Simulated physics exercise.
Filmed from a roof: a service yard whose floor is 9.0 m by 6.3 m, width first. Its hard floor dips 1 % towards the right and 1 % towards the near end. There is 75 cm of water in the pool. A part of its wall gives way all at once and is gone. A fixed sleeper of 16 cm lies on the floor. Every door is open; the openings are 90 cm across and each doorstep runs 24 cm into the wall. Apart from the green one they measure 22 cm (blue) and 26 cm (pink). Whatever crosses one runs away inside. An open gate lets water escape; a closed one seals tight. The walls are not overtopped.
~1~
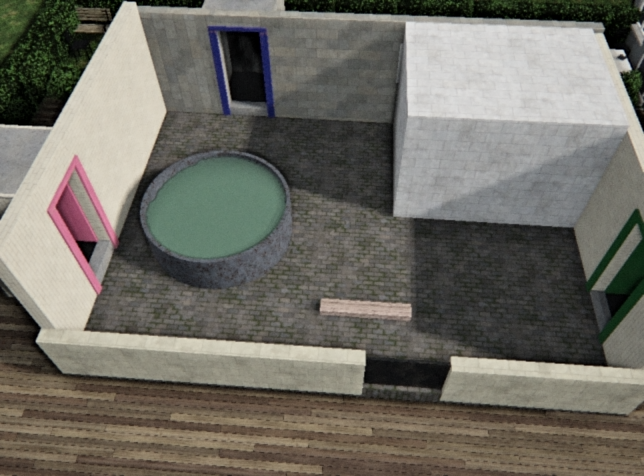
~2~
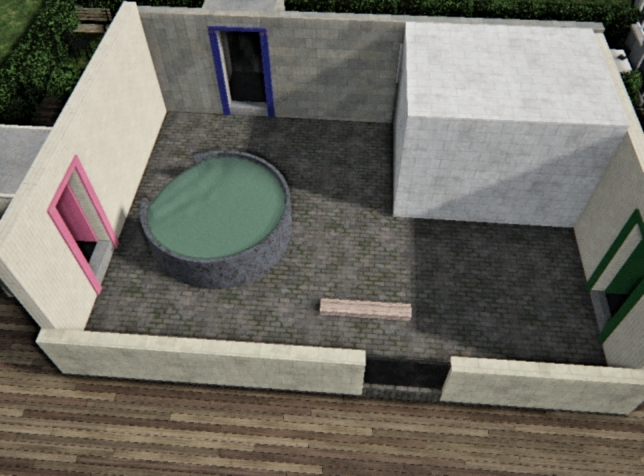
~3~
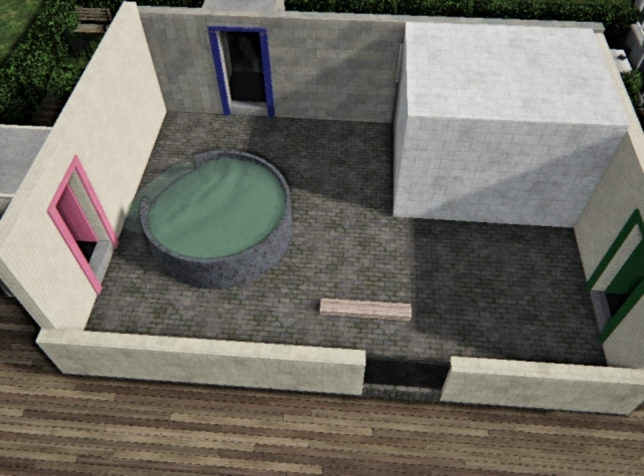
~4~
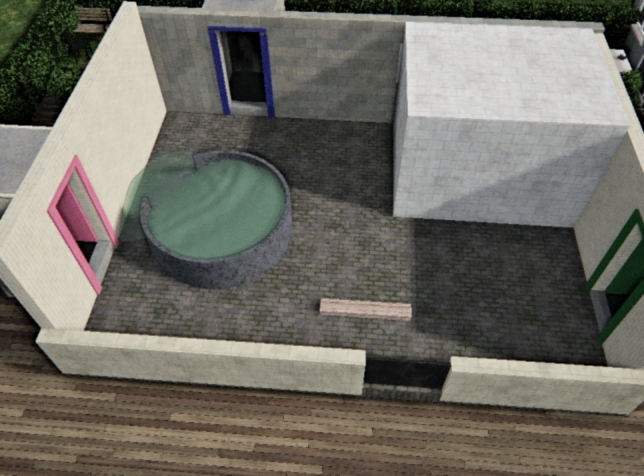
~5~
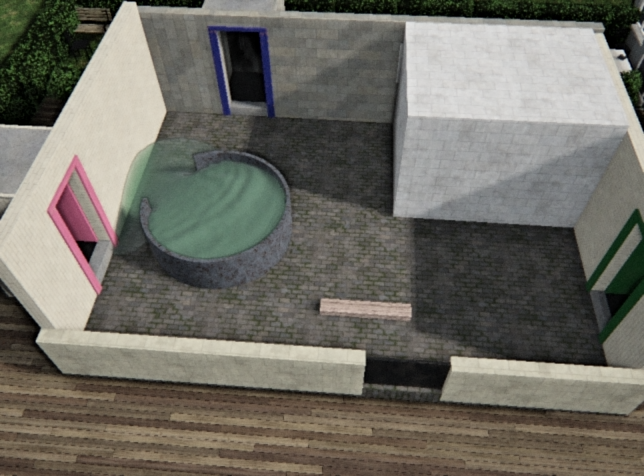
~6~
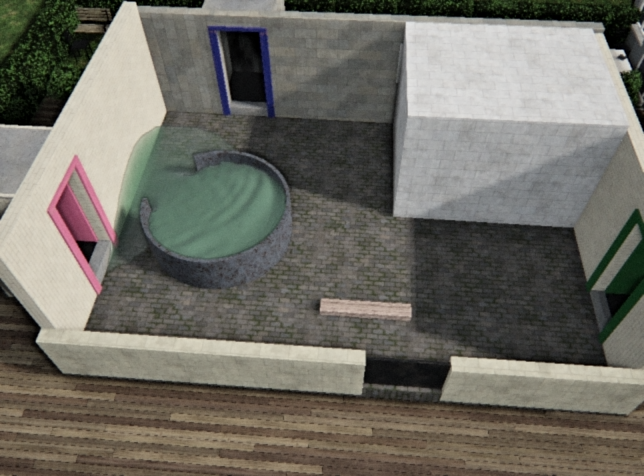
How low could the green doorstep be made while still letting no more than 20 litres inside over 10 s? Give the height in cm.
Some 11 cm above the ground.
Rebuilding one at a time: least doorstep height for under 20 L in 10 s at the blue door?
About 18 cm at blue.
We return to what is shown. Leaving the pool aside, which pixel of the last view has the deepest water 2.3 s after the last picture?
Near (165, 116).
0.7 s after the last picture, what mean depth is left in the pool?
Roughly 53 cm on average.
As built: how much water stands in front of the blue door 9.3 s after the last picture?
Some 7.0 cm.
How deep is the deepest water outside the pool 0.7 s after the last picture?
Up to some 56 cm.
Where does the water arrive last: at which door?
The green one.
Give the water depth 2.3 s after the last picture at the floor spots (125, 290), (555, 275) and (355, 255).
About 6, 0 and 0 cm.
Then, 0.7 s after the last picture water covers 15 % of the floor, deepest (56 cm) near (133, 201); it has not reached the green door.
Then, 2.3 s after the last picture water covers 45 % of the floor, deepest (41 cm) near (165, 116); it has not reached the green door.
Then, 9.3 s after the last picture water covers 95 % of the floor, deepest (20 cm) near (604, 392); 17 cm at the green door, 44 litres in over its 8 cm doorstep.
At the green door as built, the water peaked near 17 cm, 9.3 s after the last picture.
With a doorstep of 9.5 cm, 31 litres would have come in within the 10 s; with 12.5 cm, 12 litres. So under 20 litres takes about 11 cm.
